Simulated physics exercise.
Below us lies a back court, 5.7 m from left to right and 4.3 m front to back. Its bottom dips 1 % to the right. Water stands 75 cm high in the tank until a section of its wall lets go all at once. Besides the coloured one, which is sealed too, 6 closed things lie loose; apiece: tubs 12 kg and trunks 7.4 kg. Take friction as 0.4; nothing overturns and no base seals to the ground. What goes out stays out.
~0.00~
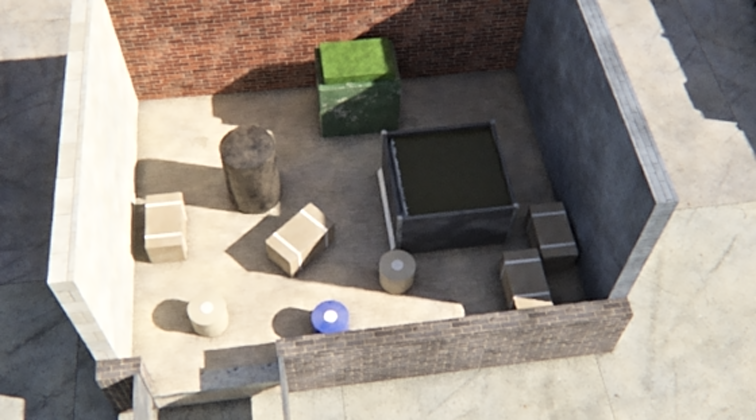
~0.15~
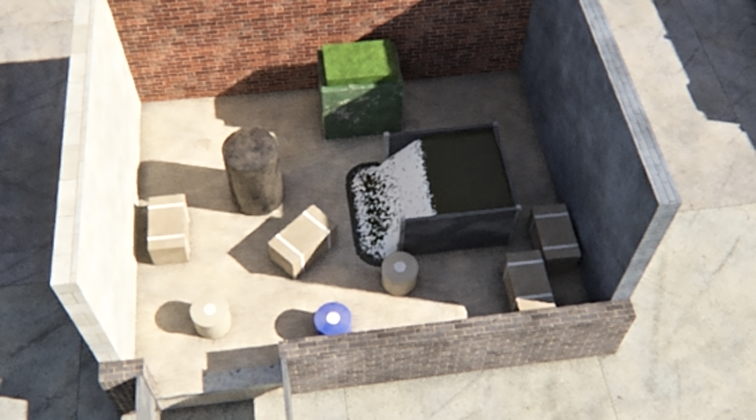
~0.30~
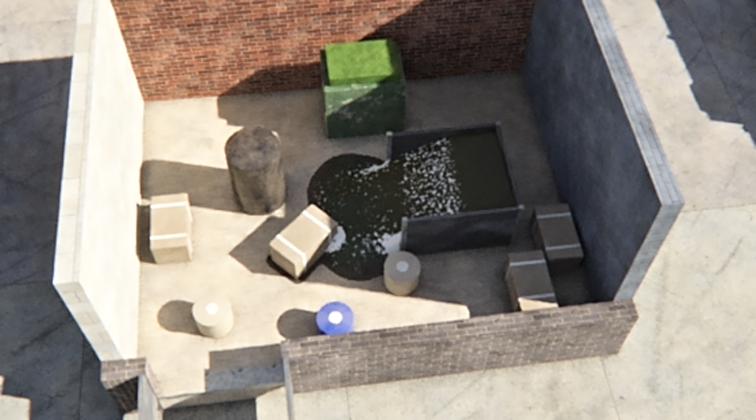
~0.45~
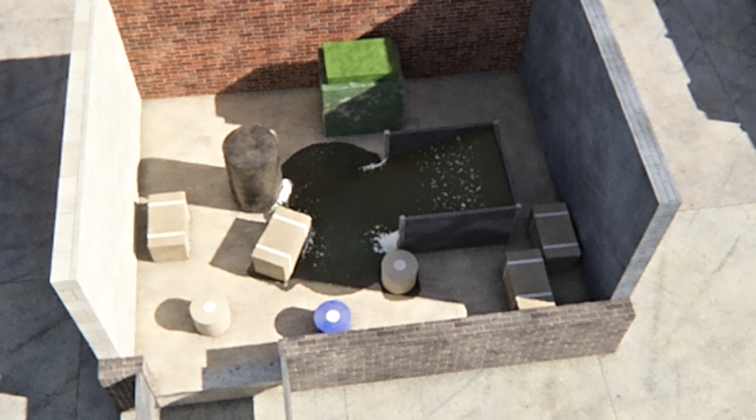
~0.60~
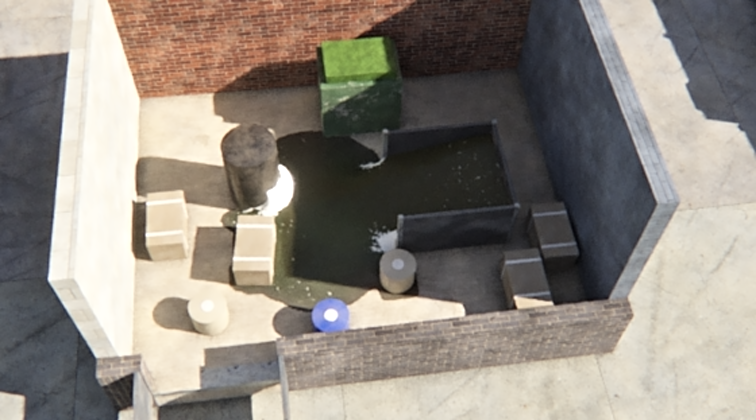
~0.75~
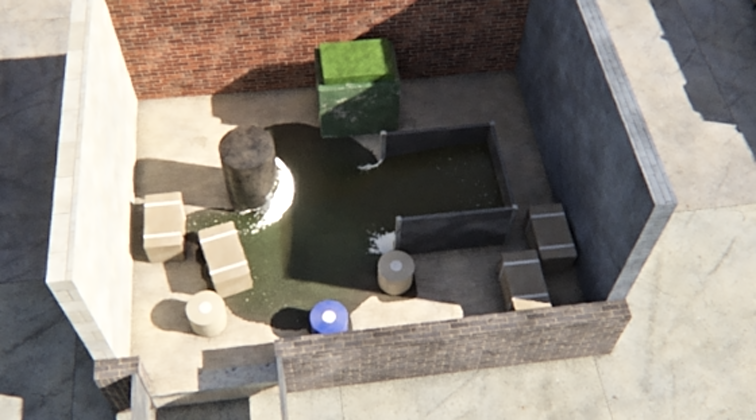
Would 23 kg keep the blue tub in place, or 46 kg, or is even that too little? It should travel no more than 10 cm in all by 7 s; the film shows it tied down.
Verdict: The lower weight is enough.
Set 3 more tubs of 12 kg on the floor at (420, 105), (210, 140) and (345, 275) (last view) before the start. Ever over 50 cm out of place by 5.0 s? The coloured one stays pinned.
In turn: Less, over, past it.
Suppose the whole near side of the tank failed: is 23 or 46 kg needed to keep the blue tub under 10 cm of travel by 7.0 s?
Then neither weight holds it.
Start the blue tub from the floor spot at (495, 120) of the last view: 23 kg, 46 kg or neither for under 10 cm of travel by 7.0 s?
The smaller is enough.
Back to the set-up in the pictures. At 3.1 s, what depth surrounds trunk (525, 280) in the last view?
About 0 cm.
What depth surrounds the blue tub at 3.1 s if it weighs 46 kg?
Roughly 3 cm.
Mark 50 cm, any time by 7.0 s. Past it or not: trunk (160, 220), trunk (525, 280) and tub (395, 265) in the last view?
In turn: Past it, under, less.
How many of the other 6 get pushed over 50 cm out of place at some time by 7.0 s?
I count 3.
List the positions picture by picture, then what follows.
The blue tub at (330, 317) rests on the ground; water covers 1.9 m2; 0 of 7 have shifted, in the first frame.
The blue tub at (333, 318), on the bottom; 2.6 m2 under water; 0 of 7 have shifted, in the second frame.
The blue tub at (335, 318) rests on the ground; 3.7 m2 under water; 0 of 7 have shifted, in the third frame.
The blue tub at (332, 316) rests on the ground; water covers 4.9 m2; 1 of 7 have shifted, in the fourth frame.
The blue tub at (331, 315) rests on the ground; water covers 6.2 m2; 1 of 7 have shifted, in the fifth frame.
The blue tub at (329, 317), on the bottom; water covers 7.6 m2; 1 of 7 have shifted, in the sixth frame.
After 1.4 s the blue tub would be 0 cm from its start with 23 kg and 0 cm from its start with 46 kg; 3 cm of water round it then.
After 3.1 s the blue tub would be 0 cm from its start with 23 kg and 0 cm from its start with 46 kg; 3 cm of water round it then.
After 4.9 s the blue tub would be 0 cm from its start with 23 kg and 0 cm from its start with 46 kg; 6 cm of water round it then.
After 7.0 s the blue tub would be 0 cm from its start with 23 kg and 0 cm from its start with 46 kg; 5 cm of water round it then.
